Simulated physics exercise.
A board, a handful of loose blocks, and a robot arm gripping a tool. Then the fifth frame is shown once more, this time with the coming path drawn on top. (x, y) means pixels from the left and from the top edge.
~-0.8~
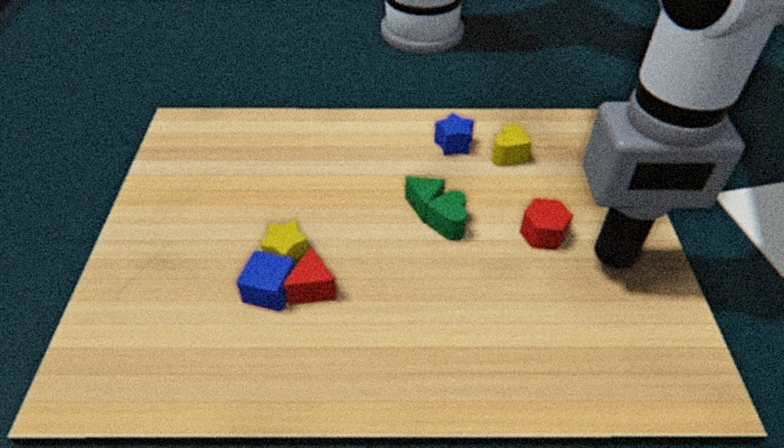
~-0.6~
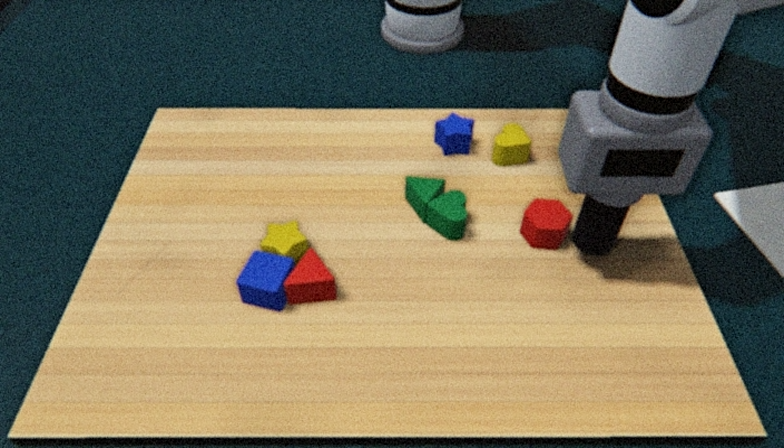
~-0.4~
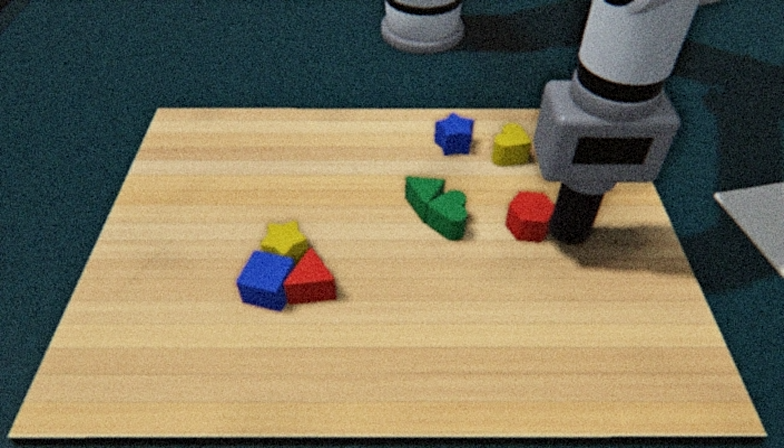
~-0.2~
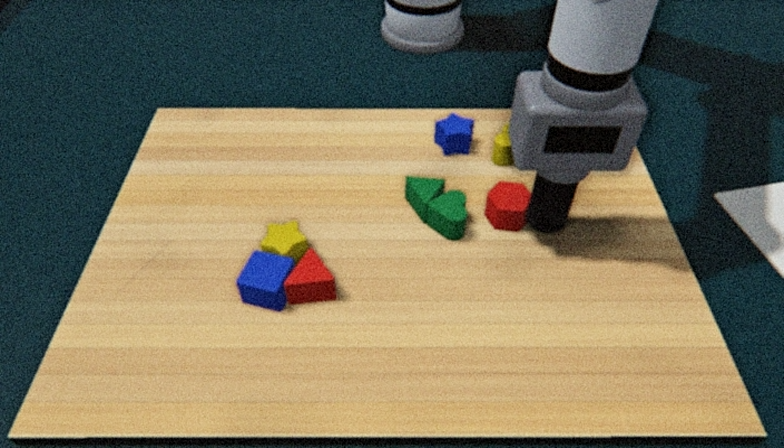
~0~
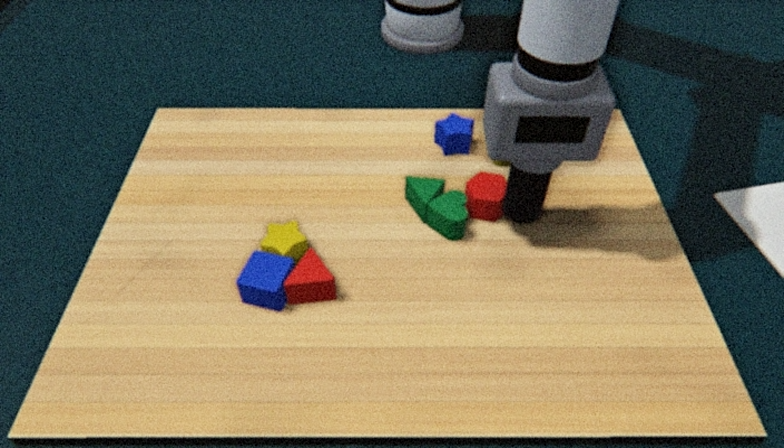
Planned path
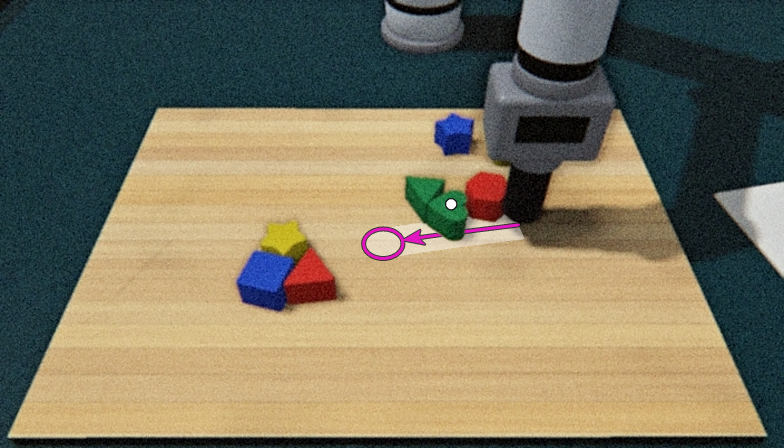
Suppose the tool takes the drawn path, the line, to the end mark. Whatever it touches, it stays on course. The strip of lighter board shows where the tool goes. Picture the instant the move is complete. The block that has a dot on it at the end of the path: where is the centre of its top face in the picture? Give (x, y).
Its top middle will sit at (363, 202).
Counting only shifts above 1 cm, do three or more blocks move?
Yes, I think so.
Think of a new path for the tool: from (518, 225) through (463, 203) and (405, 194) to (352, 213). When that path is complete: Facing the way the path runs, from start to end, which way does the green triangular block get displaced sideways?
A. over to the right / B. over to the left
My pick is B.
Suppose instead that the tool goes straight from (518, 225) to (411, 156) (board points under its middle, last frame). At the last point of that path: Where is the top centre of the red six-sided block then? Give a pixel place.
For the centre of its top, I'd go with (375, 128).
Path on the board, from (518, 225) directly to (383, 243); the dot is on the green heart-shaped block.
On the path given first. One third of the way, tool at (476, 216); green heart-shaped block at (442, 205); red six-sided block at (471, 181), turned 35° clockwise.
Two thirds of the way, tool at (428, 222); green triangular block at (412, 183), turned 55° clockwise; green heart-shaped block at (395, 205), turned 30° clockwise; red six-sided block at (471, 181), turned 35° clockwise.
At the end, tool at (383, 229); red triangular block in place; green triangular block at (412, 183), turned 55° clockwise; green heart-shaped block at (363, 202), turned 50° clockwise; red six-sided block at (471, 181), turned 35° clockwise.
